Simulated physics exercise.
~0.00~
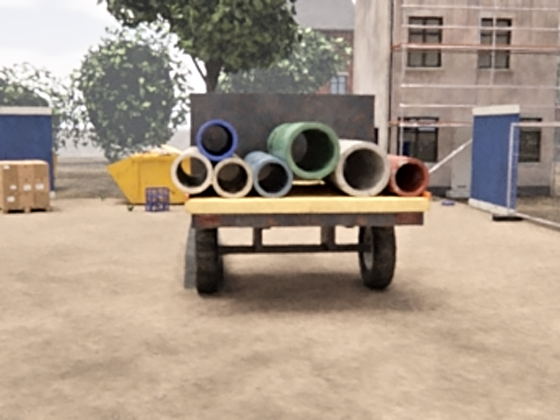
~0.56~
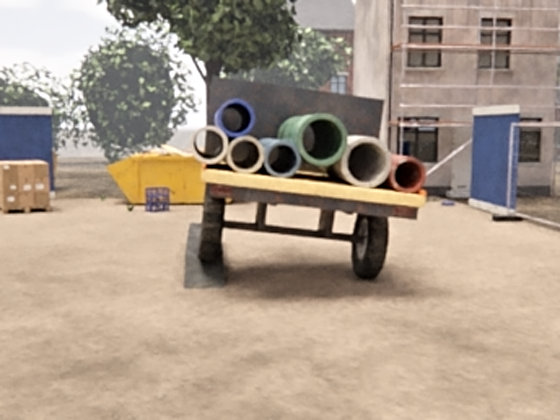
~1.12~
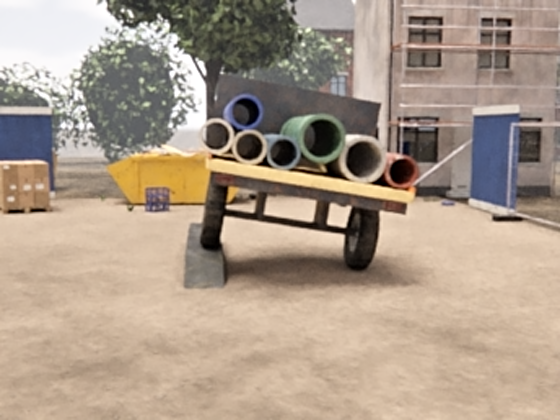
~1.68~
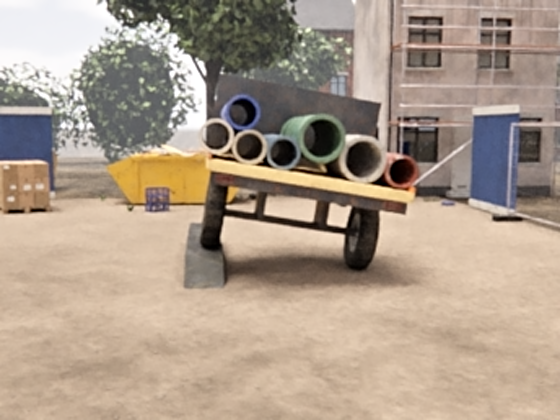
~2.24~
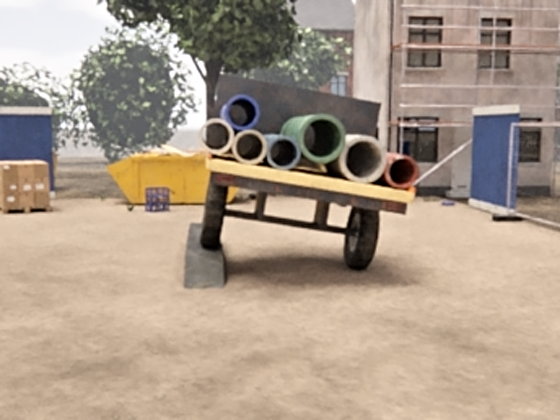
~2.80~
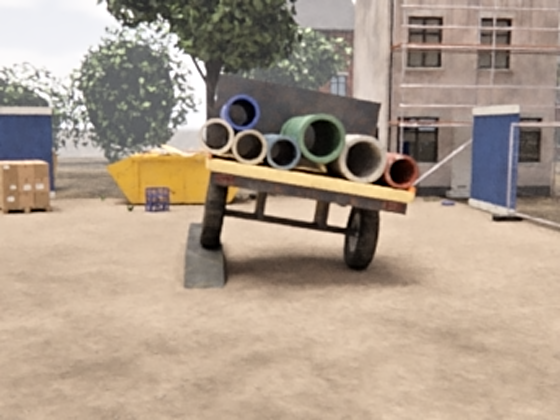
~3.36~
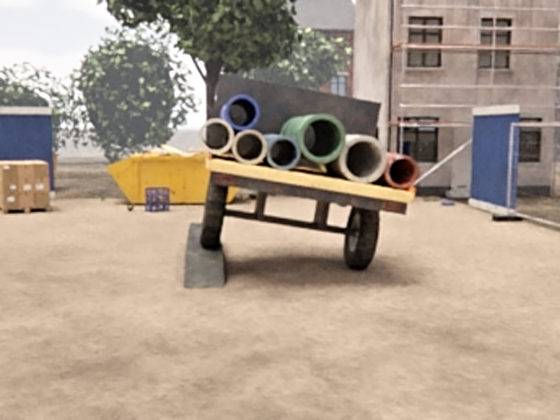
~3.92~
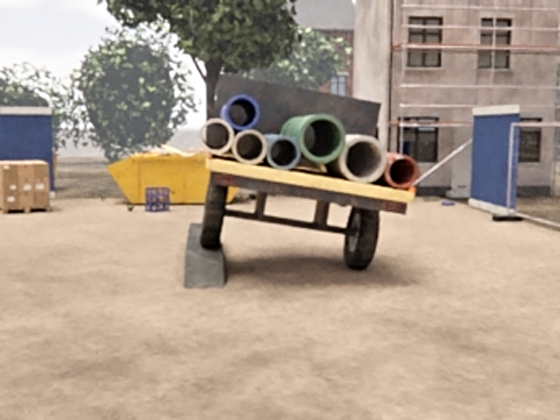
A trailer loaded with pipes rolls its left wheel up a ramp and stops tilted, pipes aboard.
